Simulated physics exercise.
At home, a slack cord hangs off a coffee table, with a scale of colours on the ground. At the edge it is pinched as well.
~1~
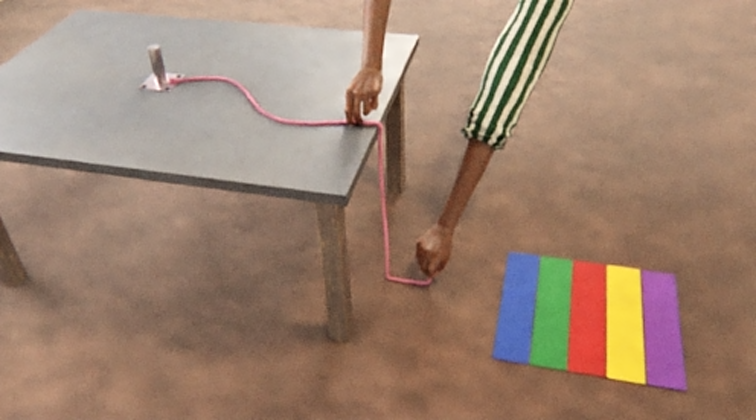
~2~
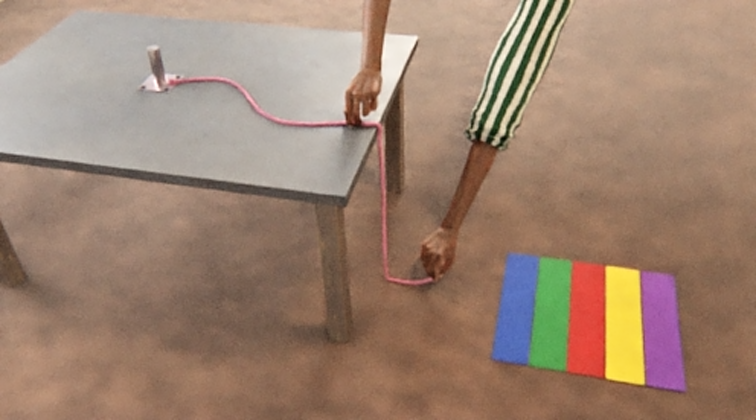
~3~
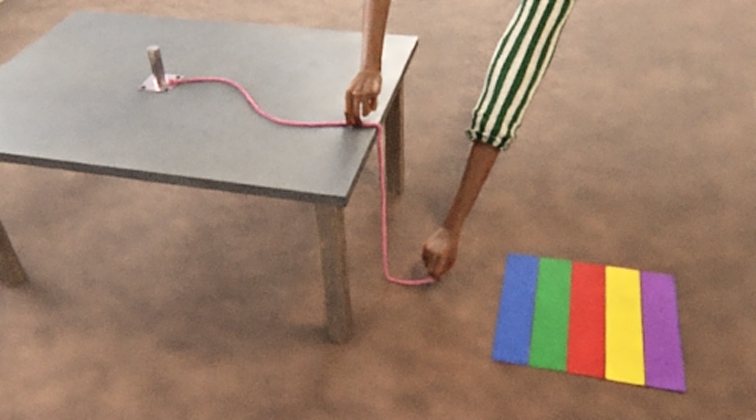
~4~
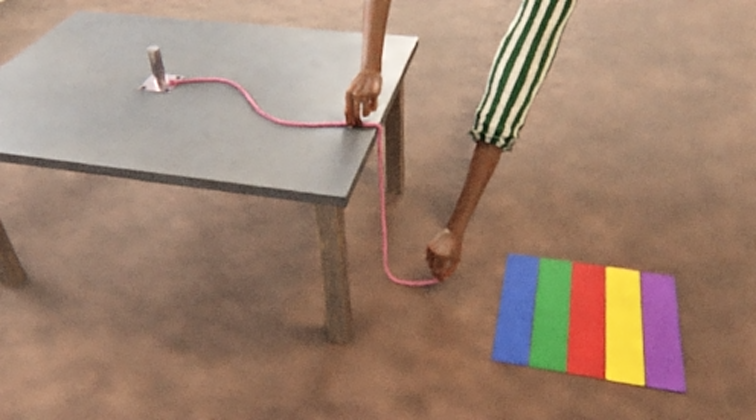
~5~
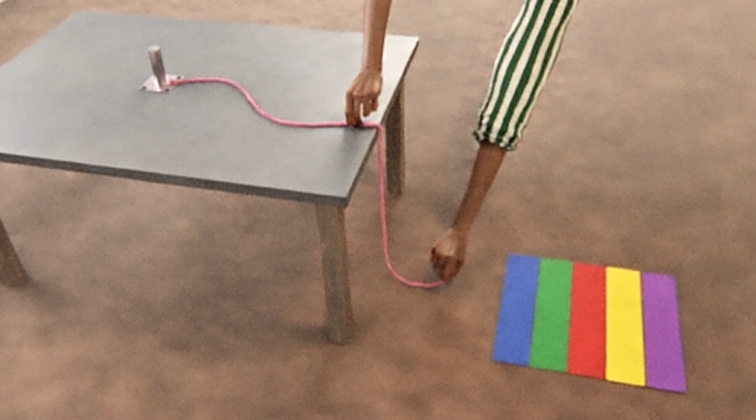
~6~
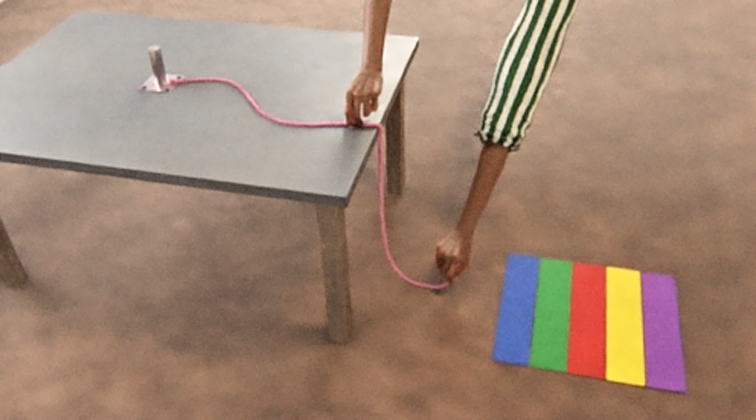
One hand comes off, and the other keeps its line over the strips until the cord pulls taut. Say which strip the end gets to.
It gets to the red strip.
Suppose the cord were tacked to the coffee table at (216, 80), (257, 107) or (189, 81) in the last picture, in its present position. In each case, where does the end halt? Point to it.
Pixel places, try by try: (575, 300), (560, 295), (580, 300).
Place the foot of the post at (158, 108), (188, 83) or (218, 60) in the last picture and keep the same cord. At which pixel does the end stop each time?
Around (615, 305), then (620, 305), then (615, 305).
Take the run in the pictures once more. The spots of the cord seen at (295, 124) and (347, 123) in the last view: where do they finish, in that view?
They end up around (327, 115) and around (375, 126).
Soon after, end near (521, 290); over blue.
Then, end near (563, 296); over green.
At full stretch, end near (587, 300); over red. It gets as far as the red strip.
